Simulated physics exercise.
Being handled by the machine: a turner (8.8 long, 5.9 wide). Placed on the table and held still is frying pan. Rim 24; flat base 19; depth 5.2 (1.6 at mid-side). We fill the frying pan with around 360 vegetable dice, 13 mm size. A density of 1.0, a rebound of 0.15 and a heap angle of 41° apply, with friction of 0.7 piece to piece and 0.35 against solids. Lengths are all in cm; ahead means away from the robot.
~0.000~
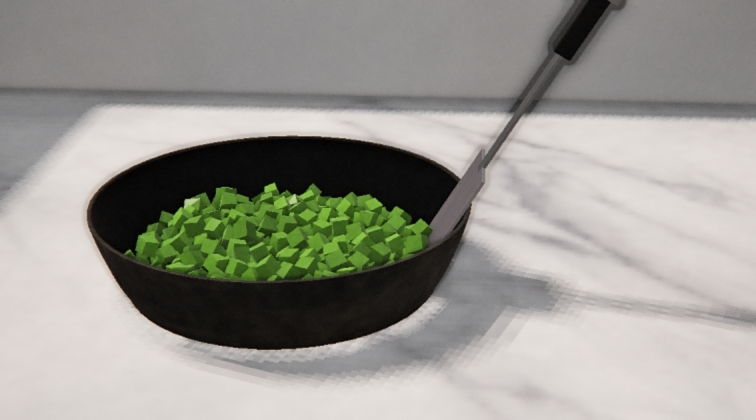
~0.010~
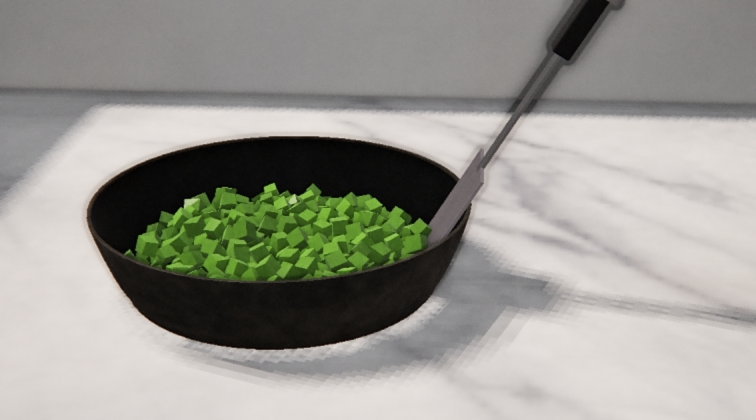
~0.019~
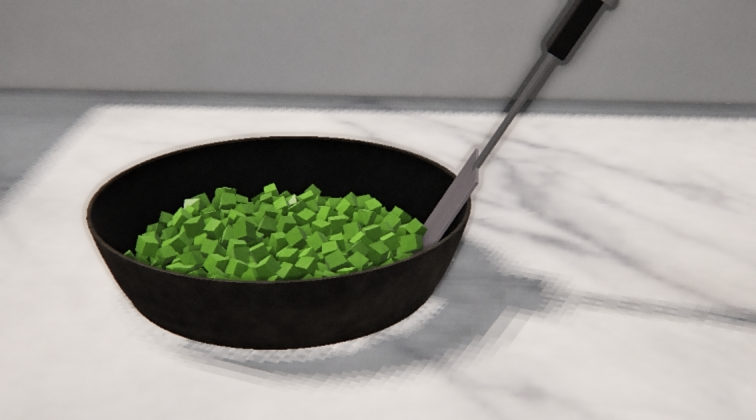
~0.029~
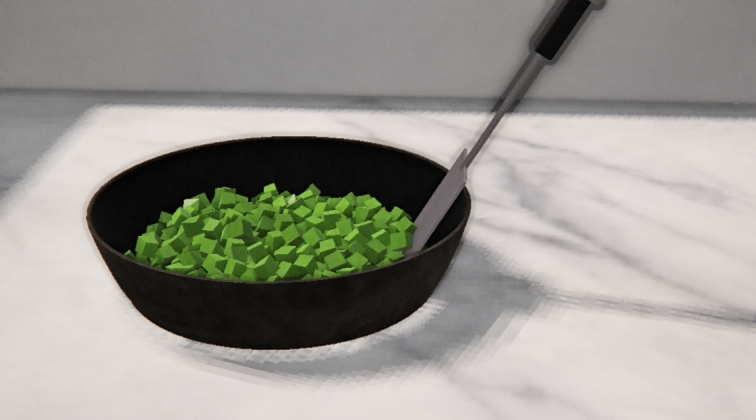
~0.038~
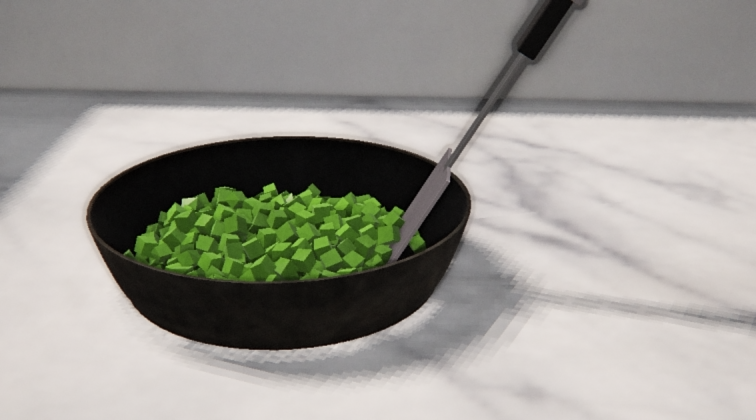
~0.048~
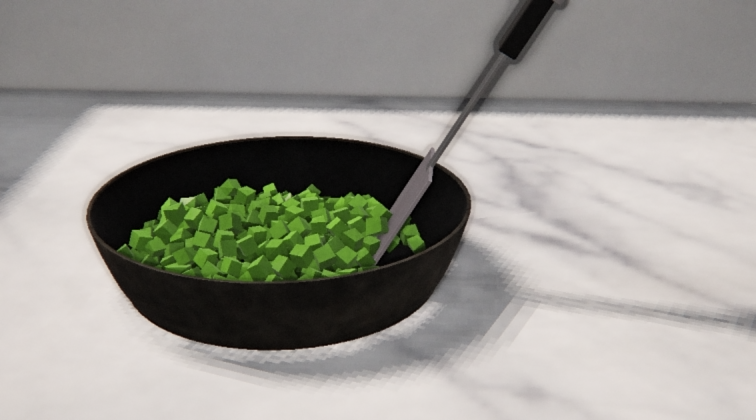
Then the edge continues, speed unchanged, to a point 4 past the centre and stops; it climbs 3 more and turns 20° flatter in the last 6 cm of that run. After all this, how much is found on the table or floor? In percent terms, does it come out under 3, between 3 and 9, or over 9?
It comes out between 3 and 9 %.
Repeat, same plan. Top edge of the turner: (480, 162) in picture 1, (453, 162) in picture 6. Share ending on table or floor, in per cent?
It comes to something like 0 %, give or take.
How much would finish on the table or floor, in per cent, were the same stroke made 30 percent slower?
The share on the table or floor would be about 0 percent.
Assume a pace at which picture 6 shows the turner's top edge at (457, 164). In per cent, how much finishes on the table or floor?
About 0 percent.
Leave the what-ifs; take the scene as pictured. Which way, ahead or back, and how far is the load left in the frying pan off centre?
3.5 cm ahead.
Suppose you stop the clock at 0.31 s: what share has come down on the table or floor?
Some 4 per cent of the load.
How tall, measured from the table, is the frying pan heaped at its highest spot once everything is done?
Top of the heap: Roughly 6.5 cm above the table top.
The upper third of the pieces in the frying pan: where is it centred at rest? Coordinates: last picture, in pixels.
Around (162, 223).
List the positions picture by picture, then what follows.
The first frame shows turner top edge at (484, 165), sloping 59°; upper third of the load around (286, 240), from x 130 to 420, top at y 195; 363 in the frying pan.
The second frame shows turner top edge at (483, 165), sloping 59°; upper third of the load around (286, 240), from x 130 to 420, top at y 195.
The third frame shows turner top edge at (478, 165), sloping 59°; upper third of the load around (287, 240), from x 130 to 420, top at y 195.
The fourth frame shows turner top edge at (466, 164), sloping 59°; upper third of the load around (292, 238), from x 130 to 420, top at y 195.
The fifth frame shows turner top edge at (450, 164), sloping 59°; upper third of the load around (294, 235), from x 125 to 415, top at y 195.
The sixth frame shows turner top edge at (432, 164), sloping 59°; upper third of the load around (282, 229), from x 125 to 415, top at y 190; 363 in the frying pan.
By 0.07 s, sloping 58°, highest piece 6 above the table; 363 in the frying pan.
By 0.10 s, sloping 51°, highest piece 8 above the table; 363 in the frying pan.
By 0.31 s, sloping 39°, highest piece 7 above the table; 344 in the frying pan, 16 on the table or floor, 3 on the blade or in flight.
By 1.36 s, sloping 39°, highest piece 6 above the table; 342 in the frying pan, 21 on the table or floor.
Final count, 342 in the frying pan, 21 on the table or floor. That is 6 % on the table or floor.
